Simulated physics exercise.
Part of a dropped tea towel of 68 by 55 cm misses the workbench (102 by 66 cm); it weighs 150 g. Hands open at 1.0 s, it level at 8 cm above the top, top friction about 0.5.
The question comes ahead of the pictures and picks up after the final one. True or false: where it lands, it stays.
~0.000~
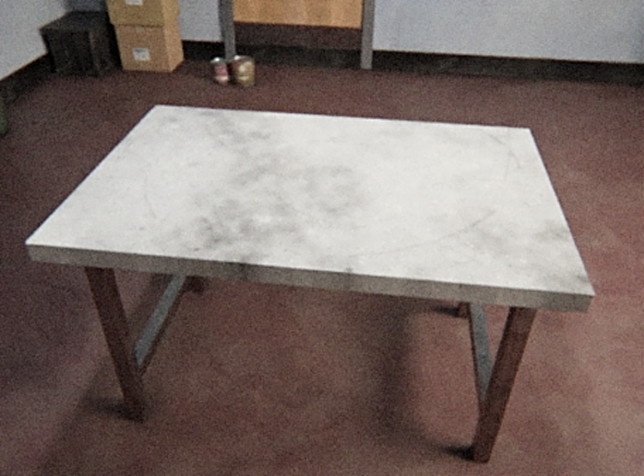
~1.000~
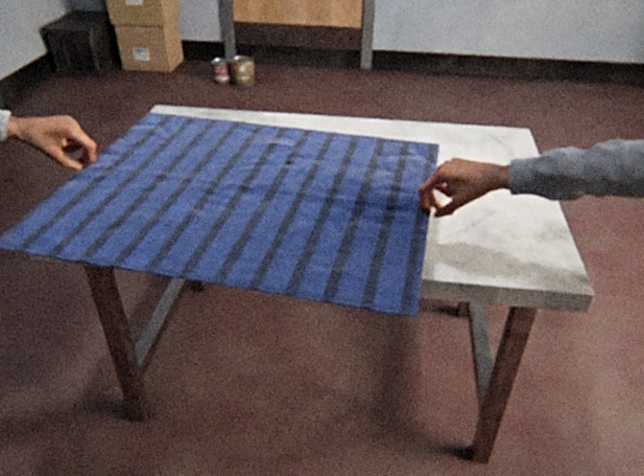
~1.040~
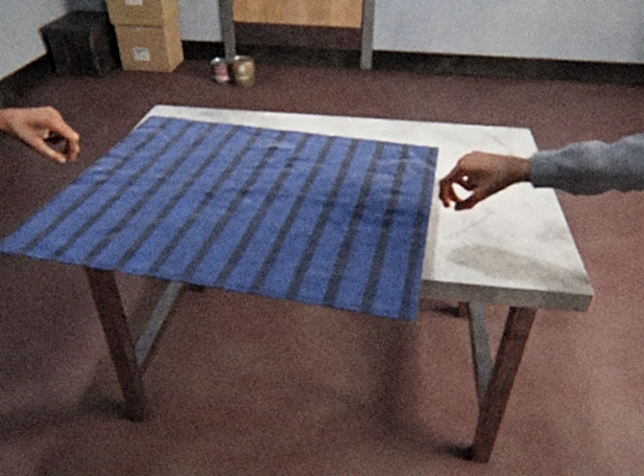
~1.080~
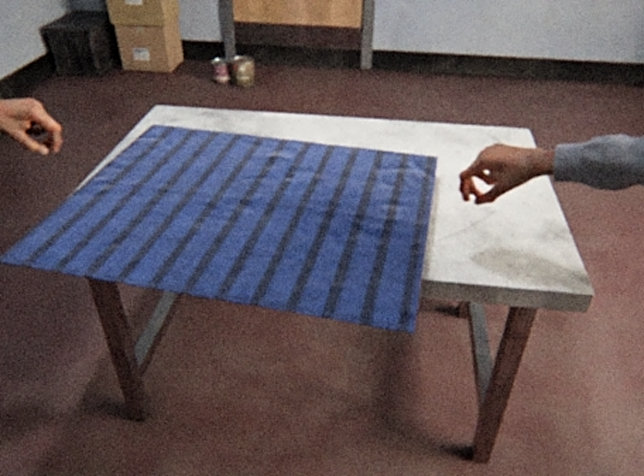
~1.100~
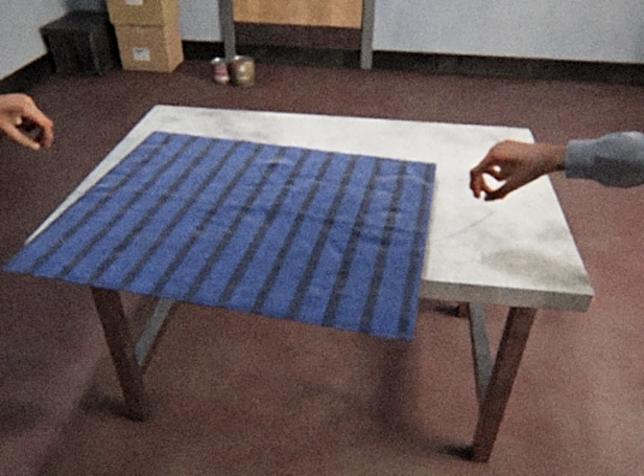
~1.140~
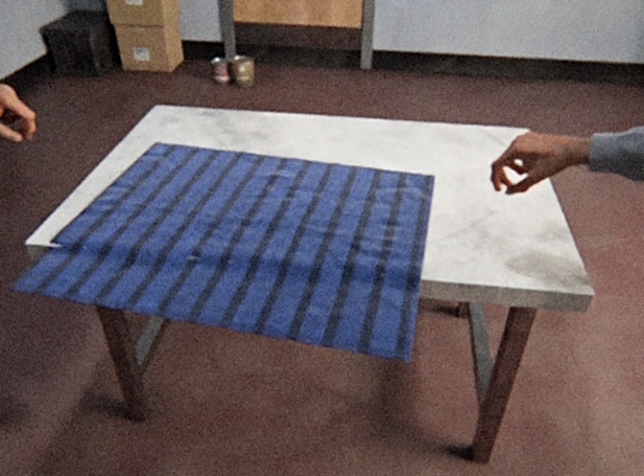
True.
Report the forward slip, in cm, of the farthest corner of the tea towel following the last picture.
It slips forward by about 0 cm.
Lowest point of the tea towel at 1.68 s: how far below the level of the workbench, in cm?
14 cm, approximately.
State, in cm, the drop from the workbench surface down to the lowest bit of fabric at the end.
18 cm or so.
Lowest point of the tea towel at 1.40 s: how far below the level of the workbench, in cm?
Roughly 8 centimetres below the top.
By 1.4 s, 70 % of the tea towel is still over the top.
By 1.7 s, 70 % of the tea towel is still over the top.
By 1.9 s, 70 % of the tea towel is still over the top.
By 2.2 s, 70 % of the tea towel is still over the top.
By 4.4 s, 70 % of the tea towel is still over the top.
